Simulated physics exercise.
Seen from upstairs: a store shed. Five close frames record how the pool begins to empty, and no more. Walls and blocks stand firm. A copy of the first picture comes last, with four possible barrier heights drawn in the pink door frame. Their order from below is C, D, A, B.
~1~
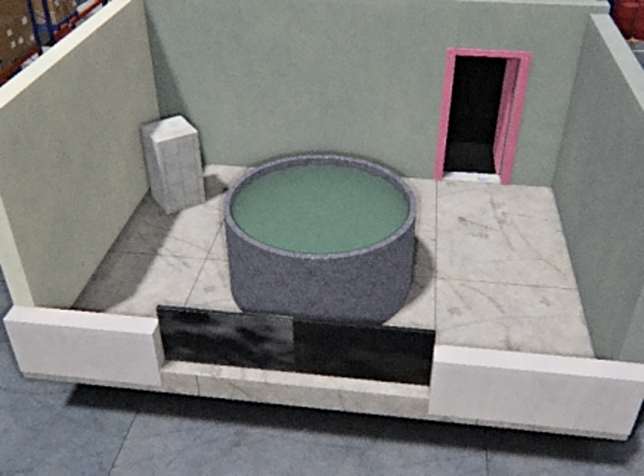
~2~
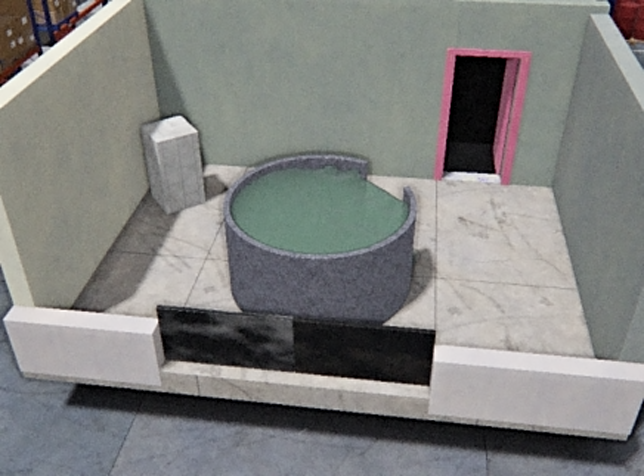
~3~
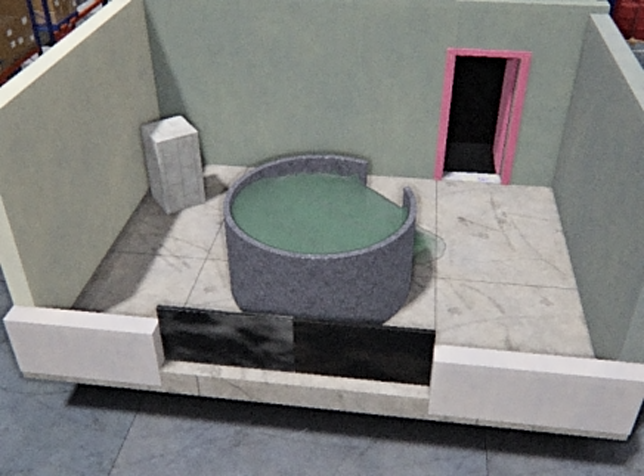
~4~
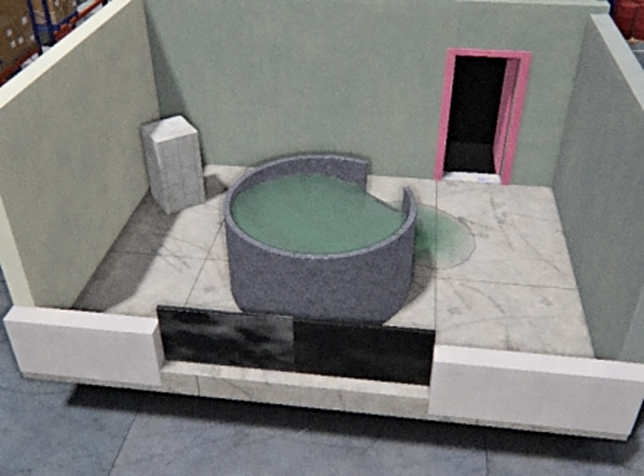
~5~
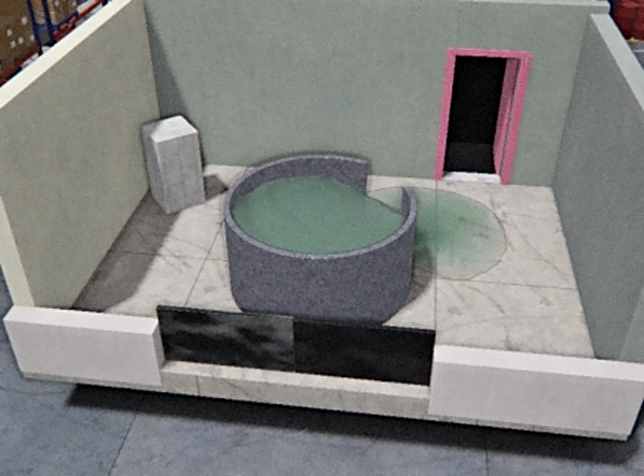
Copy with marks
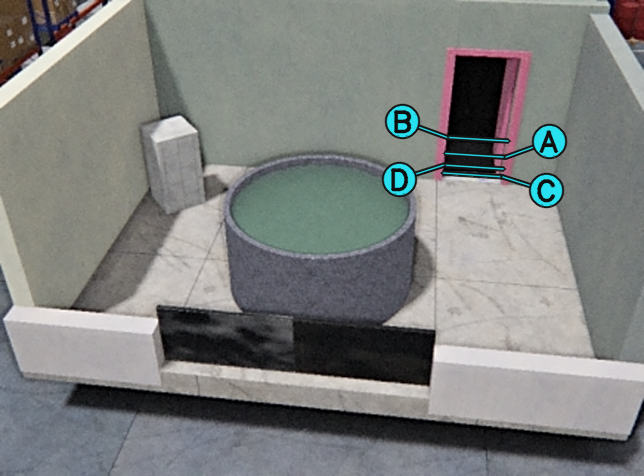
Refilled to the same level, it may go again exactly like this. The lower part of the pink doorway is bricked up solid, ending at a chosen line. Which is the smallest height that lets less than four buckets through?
A is the one.
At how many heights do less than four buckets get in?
Two of the four.
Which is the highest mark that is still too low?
Mark D.
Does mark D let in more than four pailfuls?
Yes.
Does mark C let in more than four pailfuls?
Yes, that goes wrong.
In cyan, A at (475, 155); B at (477, 139); C at (472, 174); D at (473, 167); from the bottom up C, D, A, B.
With A, a splash gets over, under a bucket.
With B, nothing gets over.
With C, dozens of bucketfuls pour in.
With D, about 15 bucketfuls get in.
